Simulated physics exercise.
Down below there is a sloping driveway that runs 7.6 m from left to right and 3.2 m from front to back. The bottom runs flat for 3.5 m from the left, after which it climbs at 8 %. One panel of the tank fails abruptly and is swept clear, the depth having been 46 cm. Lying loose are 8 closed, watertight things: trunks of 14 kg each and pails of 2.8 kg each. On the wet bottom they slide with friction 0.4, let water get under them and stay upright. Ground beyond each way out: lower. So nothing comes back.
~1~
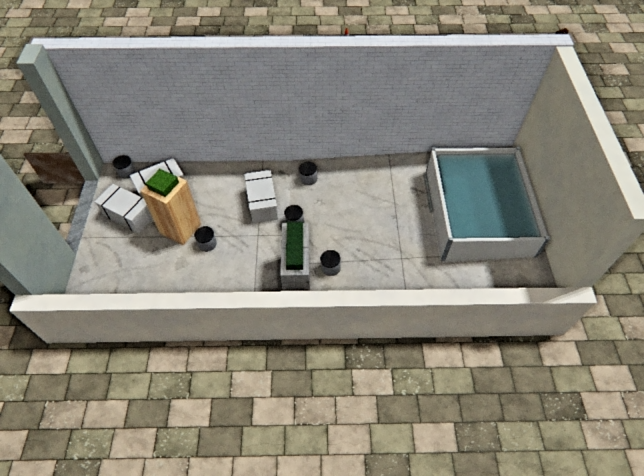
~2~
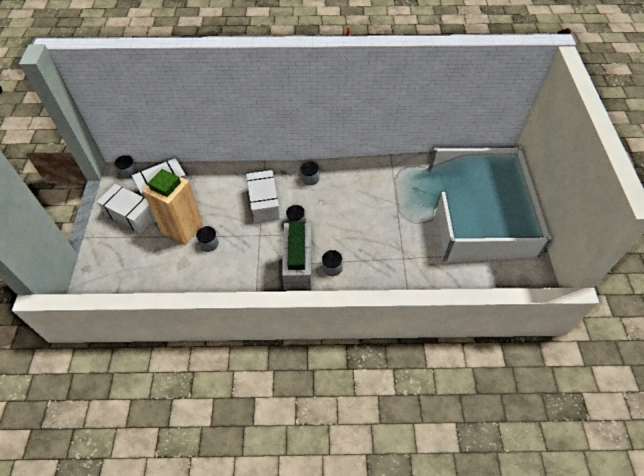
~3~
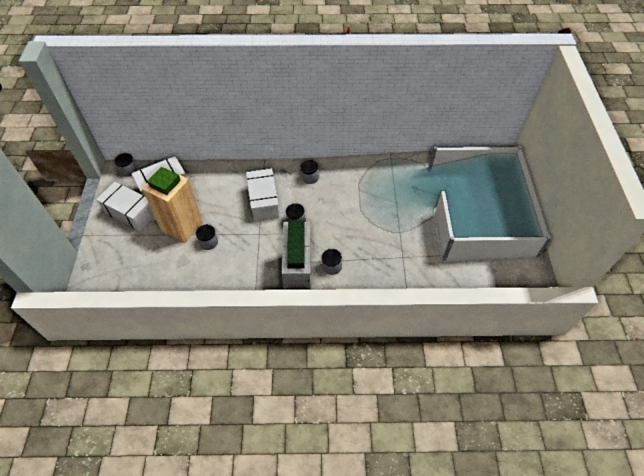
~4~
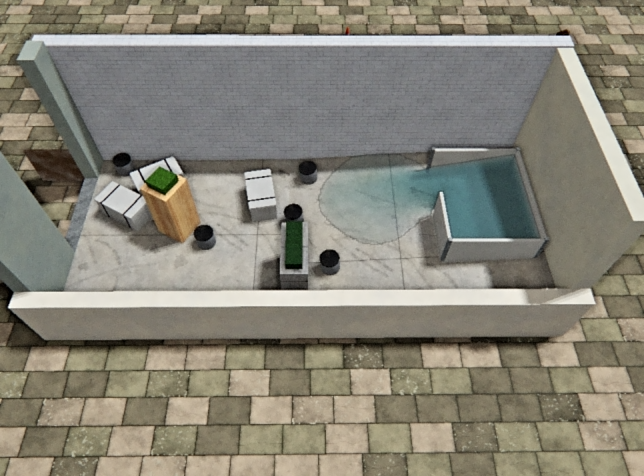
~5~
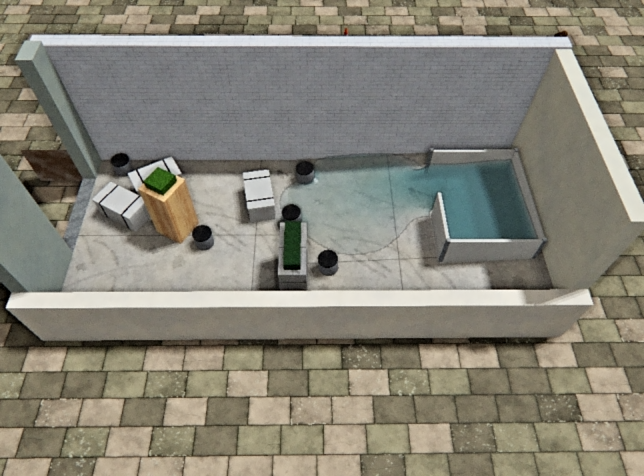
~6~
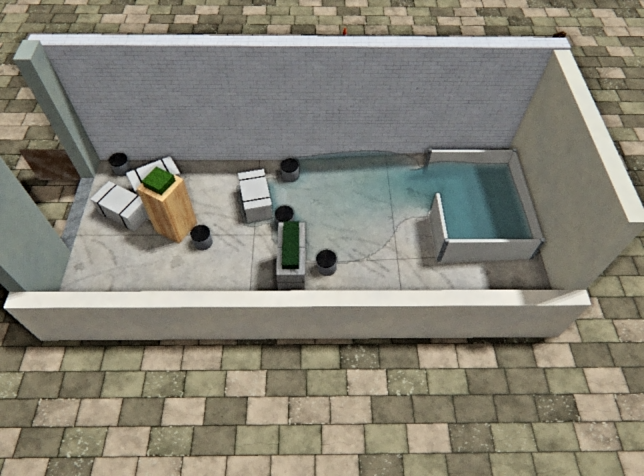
Water pours through a gap that opens in the left side of the square tank, inside a walled yard set with pale blocks, dark pails and planters. It spreads leftward across the grey floor in a widening sheet, then reaches the middle pails and block, nudging a pail near the back wall slightly left.
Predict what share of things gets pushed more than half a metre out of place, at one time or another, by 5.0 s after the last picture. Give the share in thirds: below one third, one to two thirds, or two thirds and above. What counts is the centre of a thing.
Two thirds and above.
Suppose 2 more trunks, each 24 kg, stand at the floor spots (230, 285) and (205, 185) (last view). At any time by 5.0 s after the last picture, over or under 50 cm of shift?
Going in order, that's not that far and then too far.
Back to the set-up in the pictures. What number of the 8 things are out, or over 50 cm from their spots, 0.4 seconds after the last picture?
I make it 3 by then.
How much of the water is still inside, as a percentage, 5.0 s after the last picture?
Around 66 % of the water.
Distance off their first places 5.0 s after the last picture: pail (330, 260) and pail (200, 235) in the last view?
Put simply, 0 cm for the first and 200 cm for the second.
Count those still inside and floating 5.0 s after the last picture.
3.
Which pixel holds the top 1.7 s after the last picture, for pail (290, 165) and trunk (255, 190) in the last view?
Somewhere about (104, 150) and (140, 185).
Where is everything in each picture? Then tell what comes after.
The first frame shows a pail at (309, 168), on the bottom; a pail at (295, 212), on the bottom; 2.6 m2 under water; 0 of 8 have shifted.
The second frame shows a pail at (311, 168), on the bottom; a pail at (297, 212) rests on the ground; 3.2 m2 under water; 0 of 8 have shifted.
The third frame shows a pail at (311, 167) rests on the ground; a pail at (296, 211), on the bottom; water covers 4.3 m2; 0 of 8 have shifted.
The fourth frame shows a pail at (309, 167) rests on the ground; a pail at (294, 211) rests on the ground; 5.6 m2 under water; 0 of 8 have shifted.
The fifth frame shows a pail at (306, 168) rests on the ground; a pail at (292, 212) rests on the ground; 6.8 m2 under water; 0 of 8 have shifted.
The sixth frame shows a pail at (290, 165), on the bottom, 29 cm from its start; a pail at (285, 213) rests on the ground, 11 cm from its start; 7.8 m2 under water; 2 of 8 have shifted.
Then, 0.4 s after the last picture 3 of 8 are over 50 cm from their spots; 1 afloat.
Then, 1.7 s after the last picture 6 of 8 are over 50 cm from their spots; 4 afloat.
Then, 3.2 s after the last picture 7 of 8 are over 50 cm from their spots; 3 afloat.
Then, 5.0 s after the last picture 7 of 8 are over 50 cm from their spots, and 7 have been at some point; 3 afloat.
